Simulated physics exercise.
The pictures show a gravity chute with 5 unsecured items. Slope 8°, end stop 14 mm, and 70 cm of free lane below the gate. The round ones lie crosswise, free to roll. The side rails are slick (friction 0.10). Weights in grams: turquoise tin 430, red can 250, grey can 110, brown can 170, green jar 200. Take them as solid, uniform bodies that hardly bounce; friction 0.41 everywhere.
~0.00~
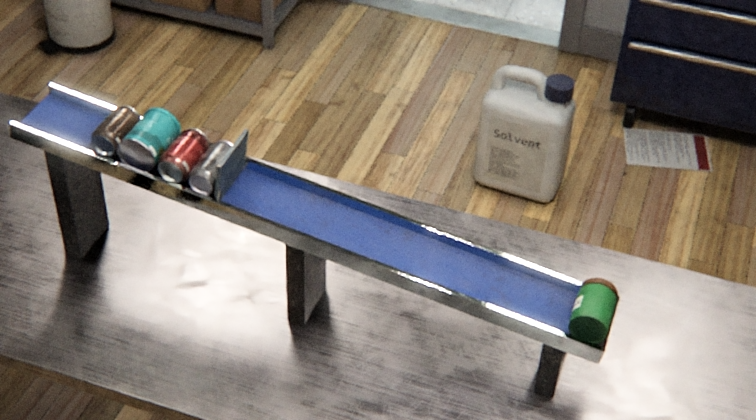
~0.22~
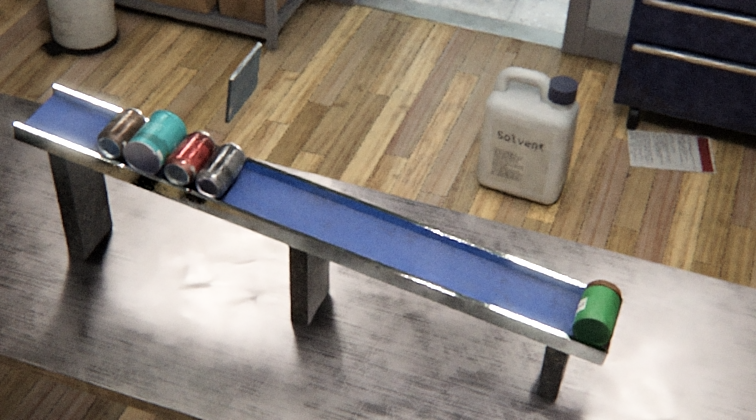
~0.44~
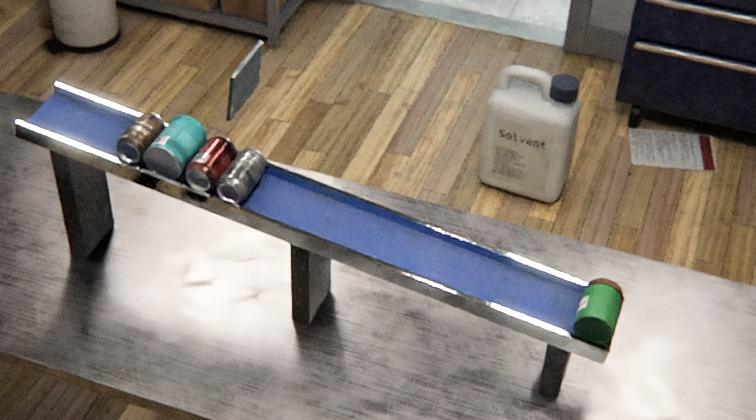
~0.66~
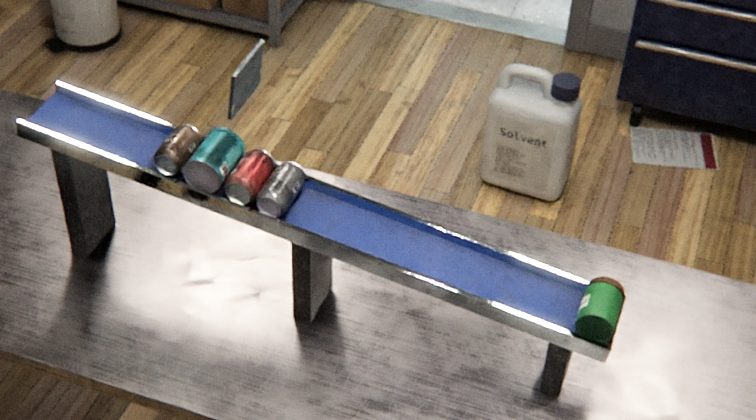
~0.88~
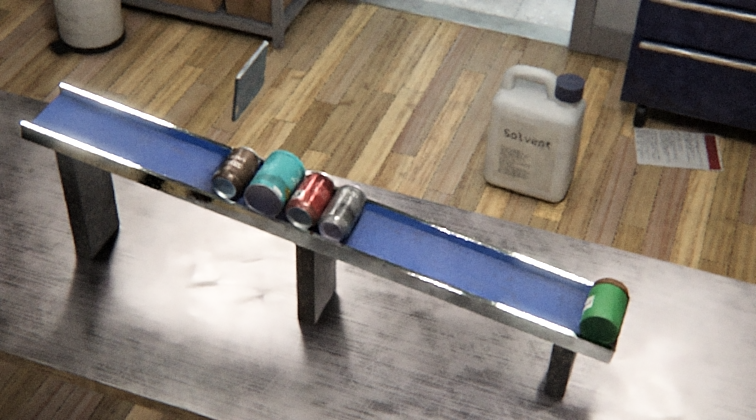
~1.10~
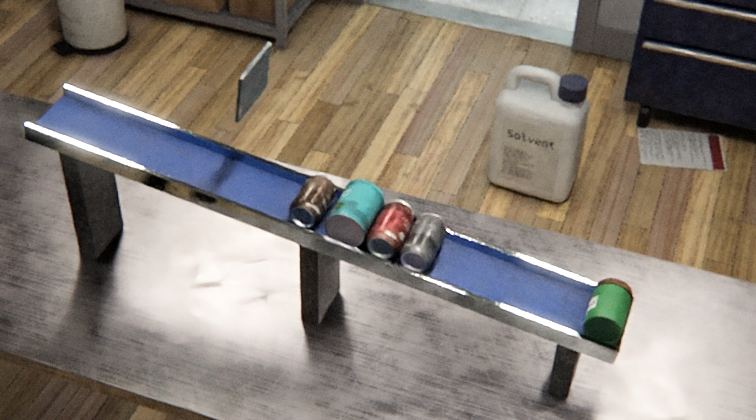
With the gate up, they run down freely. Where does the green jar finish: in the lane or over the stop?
The green jar clears the end.
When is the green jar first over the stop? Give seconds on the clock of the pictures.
At about 1.5 s.
By 1.30 s, leader 17 cm from the stop; green jar near (609, 311).
By 1.50 s, leader 3 cm from the stop; green jar near (626, 312).
By 2.00 s, grey can and green jar now over the stop; turquoise tin at a standstill; red can at a standstill.
When it is over (2.5 s), over the stop, grey can and green jar; the other 3 in the lane.
